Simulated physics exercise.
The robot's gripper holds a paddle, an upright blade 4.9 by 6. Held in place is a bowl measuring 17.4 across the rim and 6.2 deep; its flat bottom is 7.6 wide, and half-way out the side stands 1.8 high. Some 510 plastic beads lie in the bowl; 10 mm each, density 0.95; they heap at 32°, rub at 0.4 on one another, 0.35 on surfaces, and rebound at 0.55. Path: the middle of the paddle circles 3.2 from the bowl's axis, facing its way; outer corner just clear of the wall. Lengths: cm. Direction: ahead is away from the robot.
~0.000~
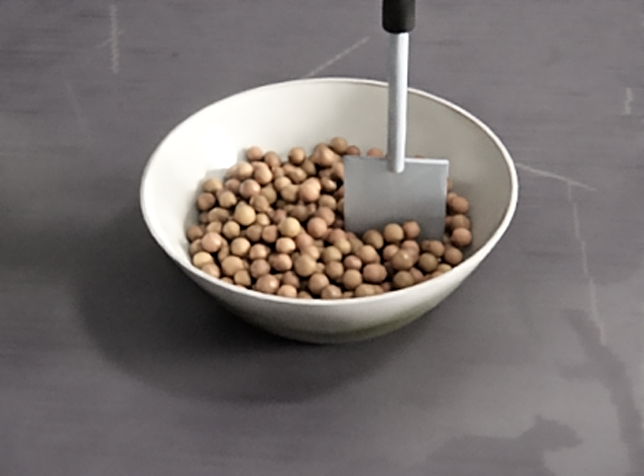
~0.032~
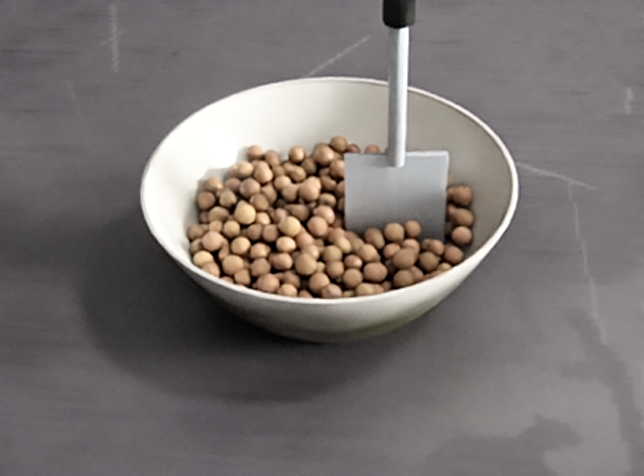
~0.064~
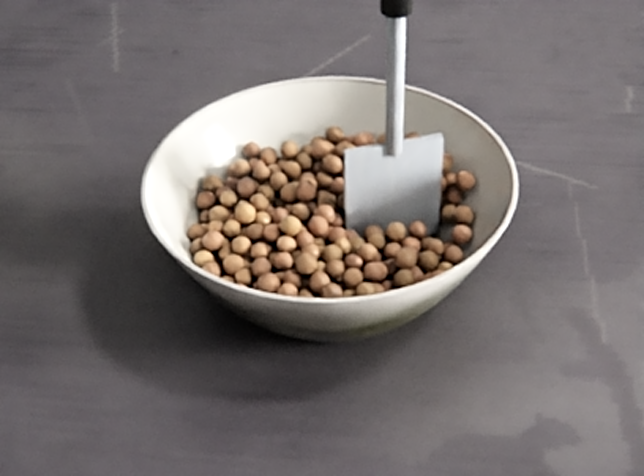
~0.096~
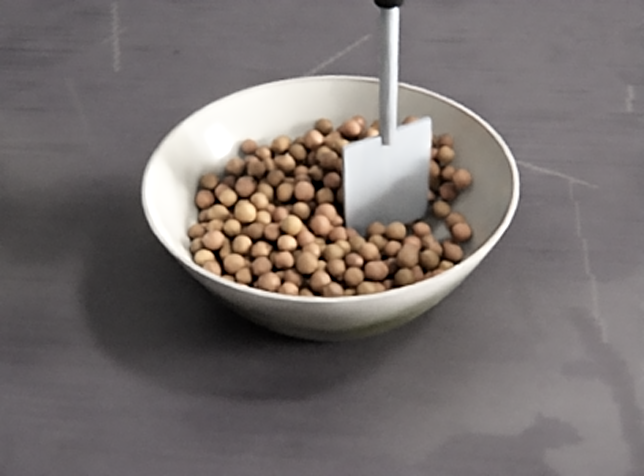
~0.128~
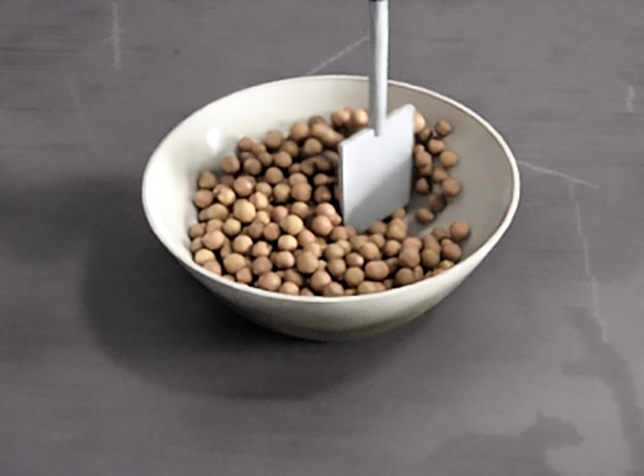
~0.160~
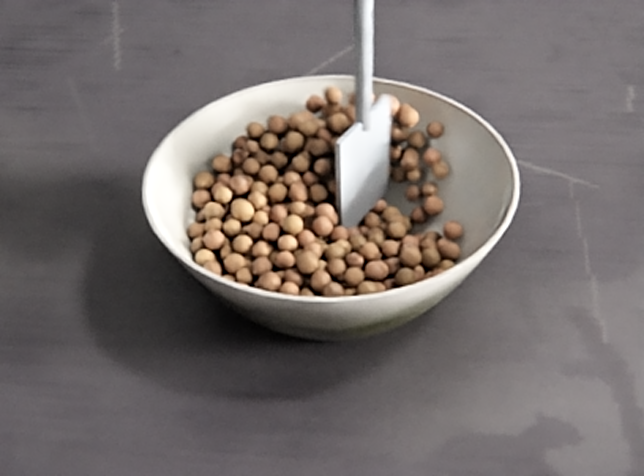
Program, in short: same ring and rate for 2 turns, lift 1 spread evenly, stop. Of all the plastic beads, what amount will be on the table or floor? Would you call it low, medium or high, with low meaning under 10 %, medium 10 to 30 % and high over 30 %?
I would call it low, under 10 %.
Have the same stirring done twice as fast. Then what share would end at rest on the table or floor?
I'd expect about 40 %.
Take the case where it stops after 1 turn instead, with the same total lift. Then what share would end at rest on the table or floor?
It would be around 5 percent.
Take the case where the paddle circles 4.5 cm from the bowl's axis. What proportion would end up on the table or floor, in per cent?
That would give close to 10 per cent.
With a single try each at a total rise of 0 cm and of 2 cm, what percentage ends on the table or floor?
Trial one: Roughly 10 %; trial two: Roughly 5 %.
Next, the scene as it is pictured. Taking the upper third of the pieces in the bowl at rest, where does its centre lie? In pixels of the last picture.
About (396, 190).
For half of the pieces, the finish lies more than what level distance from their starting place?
Some 8 centimetres or so.
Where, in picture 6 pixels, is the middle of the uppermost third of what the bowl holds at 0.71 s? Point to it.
The upper third is centred close to (430, 207).
After 0.71 s, 324° round, highest piece 7 above the table; 488 in the bowl, 19 on the table or floor.
After 1.26 s, 222° round, highest piece 7 above the table; 480 in the bowl, 25 on the table or floor, 2 in flight or on the tool.
After 1.74 s, 0° round, highest piece 6 above the table; 477 in the bowl, 30 on the table or floor.
After 2.44 s, 0° round, highest piece 6 above the table; 477 in the bowl, 30 on the table or floor.
In the end, 477 in the bowl, 30 on the table or floor. That is 6 % on the table or floor.
